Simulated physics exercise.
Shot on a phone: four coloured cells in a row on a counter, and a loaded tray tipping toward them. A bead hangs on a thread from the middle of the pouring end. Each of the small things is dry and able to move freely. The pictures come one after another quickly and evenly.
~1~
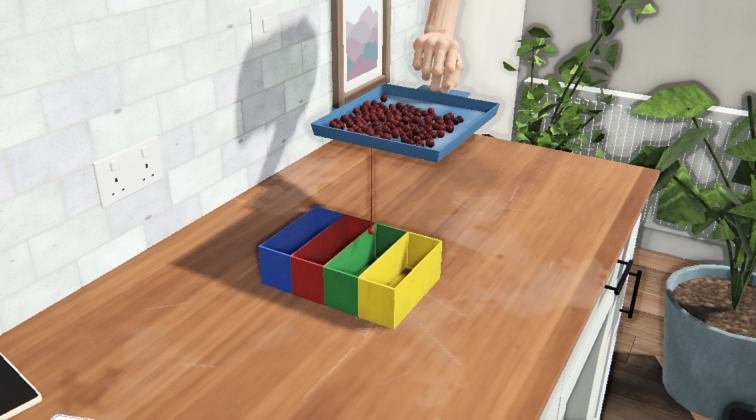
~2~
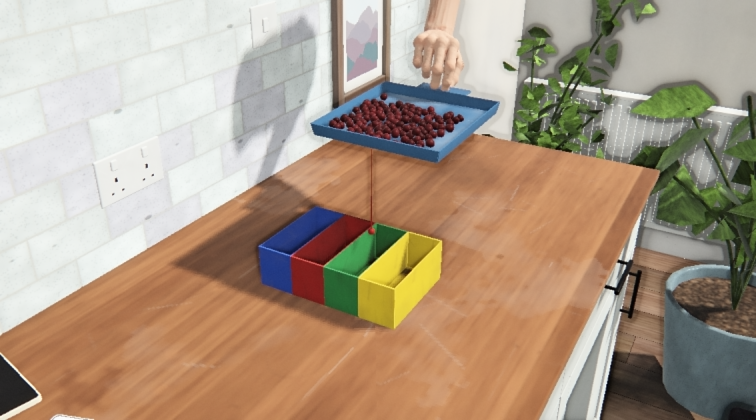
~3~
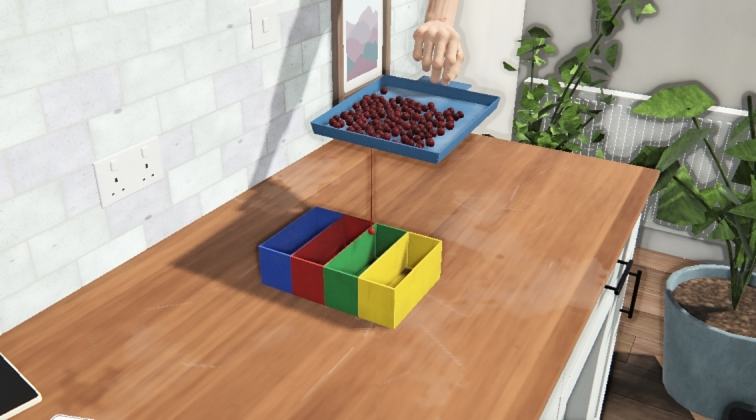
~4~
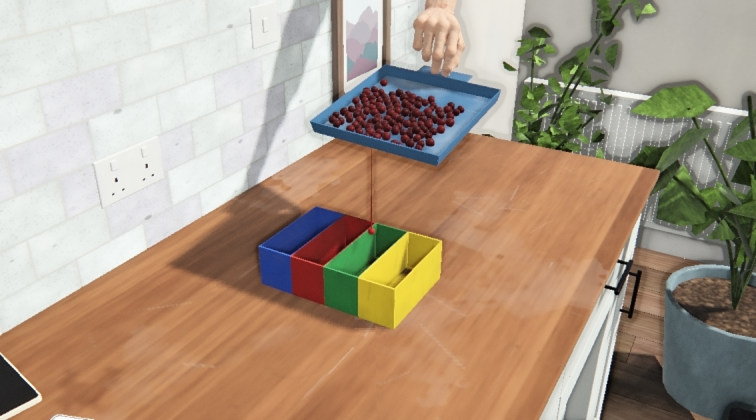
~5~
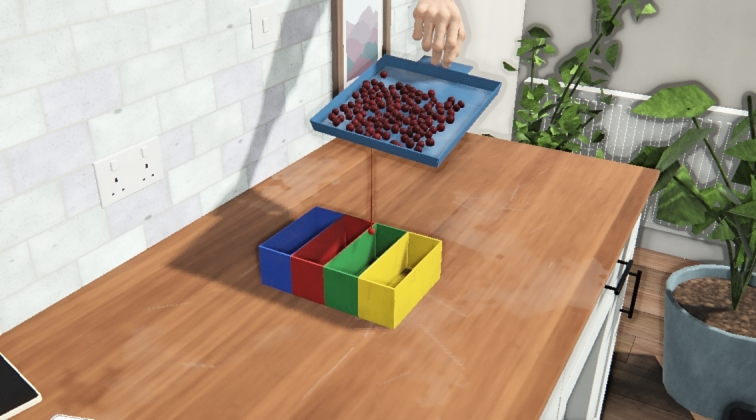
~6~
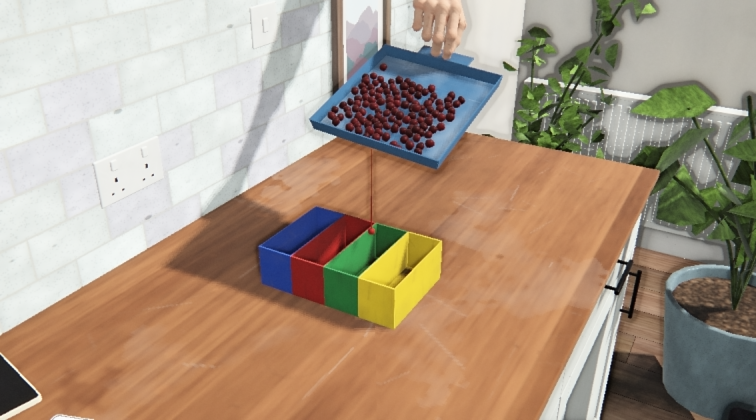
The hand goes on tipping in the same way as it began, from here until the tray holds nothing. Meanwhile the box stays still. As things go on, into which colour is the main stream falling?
The main stream falls into the yellow cell.
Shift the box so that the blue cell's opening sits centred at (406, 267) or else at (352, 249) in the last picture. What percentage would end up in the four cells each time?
Well, you'd get about 70 per cent and then about 100 per cent.
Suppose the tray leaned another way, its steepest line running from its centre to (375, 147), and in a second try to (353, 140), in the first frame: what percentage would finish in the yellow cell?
Lab note: Try 1 = 20 %, try 2 = 0 %.
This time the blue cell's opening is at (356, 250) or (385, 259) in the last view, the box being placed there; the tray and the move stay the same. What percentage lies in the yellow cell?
0 %, 0 %.
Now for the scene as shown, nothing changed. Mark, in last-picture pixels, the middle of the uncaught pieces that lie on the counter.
Centre, final frame: Roughly (427, 325).
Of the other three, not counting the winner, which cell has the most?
That green cell.
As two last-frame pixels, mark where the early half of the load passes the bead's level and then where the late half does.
Roughly (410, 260) first, then roughly (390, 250).
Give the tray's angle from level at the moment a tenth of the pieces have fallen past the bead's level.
About 105 degrees.
Shortly afterwards, tray tipped steeply; all but a few on the tray; only a few falling or outside the box.
Next, tray tipped right over; all but a few on the tray; only a few falling or outside the box.
Some moments later, tray tipped past a quarter turn; near half in the yellow cell; a little in the green cell; only a few in the red cell; near a third falling or outside the box.
In the end, tray tipped past a quarter turn; near half in the yellow cell; a little in the green cell; only a few in the red cell; none at all in the blue cell; near a third outside the box.
